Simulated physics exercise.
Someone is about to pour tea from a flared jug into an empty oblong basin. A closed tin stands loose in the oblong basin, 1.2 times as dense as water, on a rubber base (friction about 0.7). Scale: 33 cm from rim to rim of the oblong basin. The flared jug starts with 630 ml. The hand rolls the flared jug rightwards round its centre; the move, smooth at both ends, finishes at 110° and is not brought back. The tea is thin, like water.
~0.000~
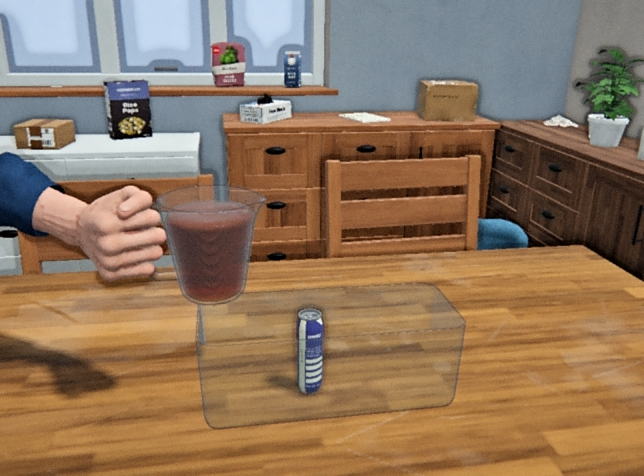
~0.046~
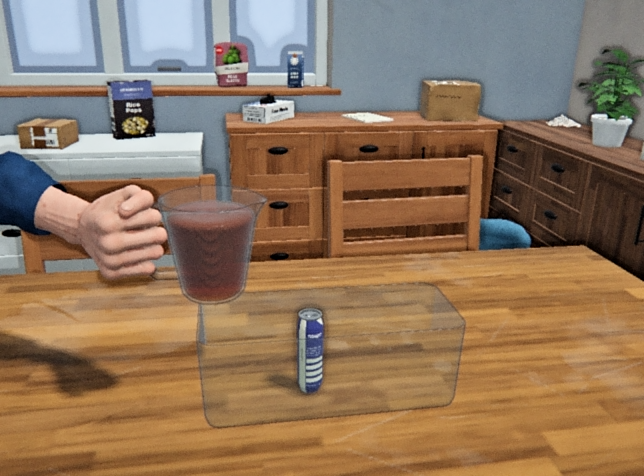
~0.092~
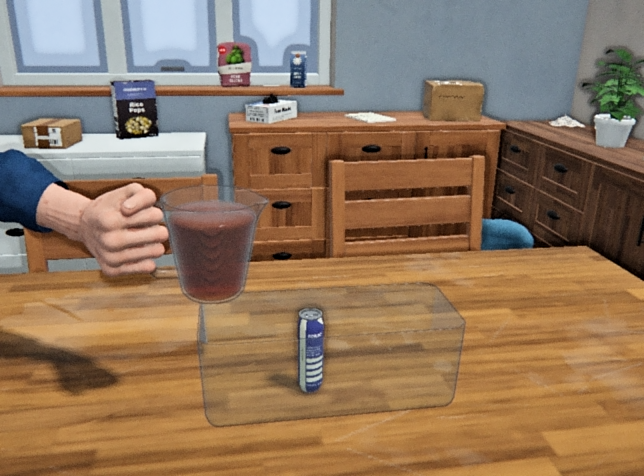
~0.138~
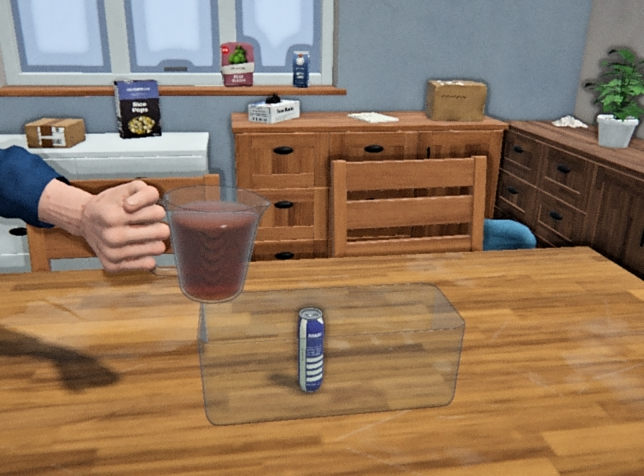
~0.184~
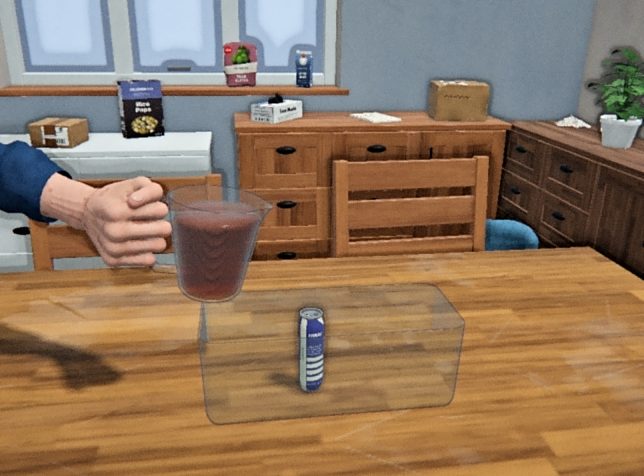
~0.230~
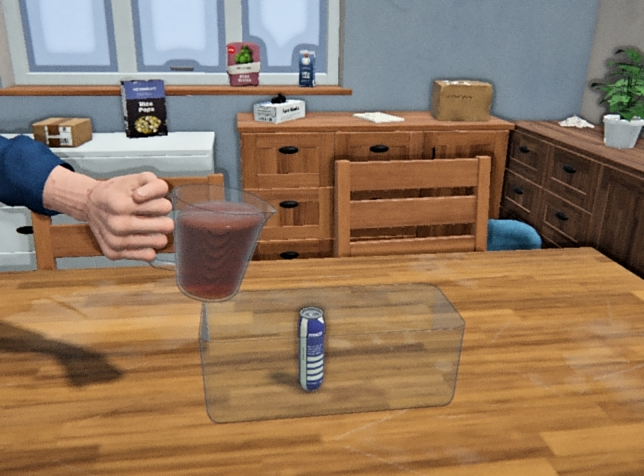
In the video, a hand holds a clear jug of dark red liquid above and left of a transparent oblong basin containing an upright blue-and-white tin on a wooden table, then gradually tilts the jug slightly to the right.
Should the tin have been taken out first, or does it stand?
The tin goes over.
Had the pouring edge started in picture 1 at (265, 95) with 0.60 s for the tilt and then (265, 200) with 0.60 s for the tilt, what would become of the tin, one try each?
First it remains upright; then it keeps standing.
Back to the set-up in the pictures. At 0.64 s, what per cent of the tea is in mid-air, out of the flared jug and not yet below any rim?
About 18 per cent.
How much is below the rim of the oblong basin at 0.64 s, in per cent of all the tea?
About 10 per cent.
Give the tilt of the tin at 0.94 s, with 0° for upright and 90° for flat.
Near 0° from upright.
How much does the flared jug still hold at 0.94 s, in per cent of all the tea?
Near 14 in a hundred.
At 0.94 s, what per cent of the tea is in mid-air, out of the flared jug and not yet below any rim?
Near 10 in a hundred.
Then, 0.64 s in, the tilt is 69° and 72 per cent is still to pour; the tin stands where it began.
Then, 0.94 s in, the tilt is 105° and 15 per cent is still to pour; the tin stands where it began.
Then, 1.26 s in, the tilt is 110° and 0 per cent is still to pour; the tin leans 32°.
Then, 1.60 s in, the tilt is 110° and 0 per cent is still to pour; the tin lies on its side.
Finally, the tin lies on its side.
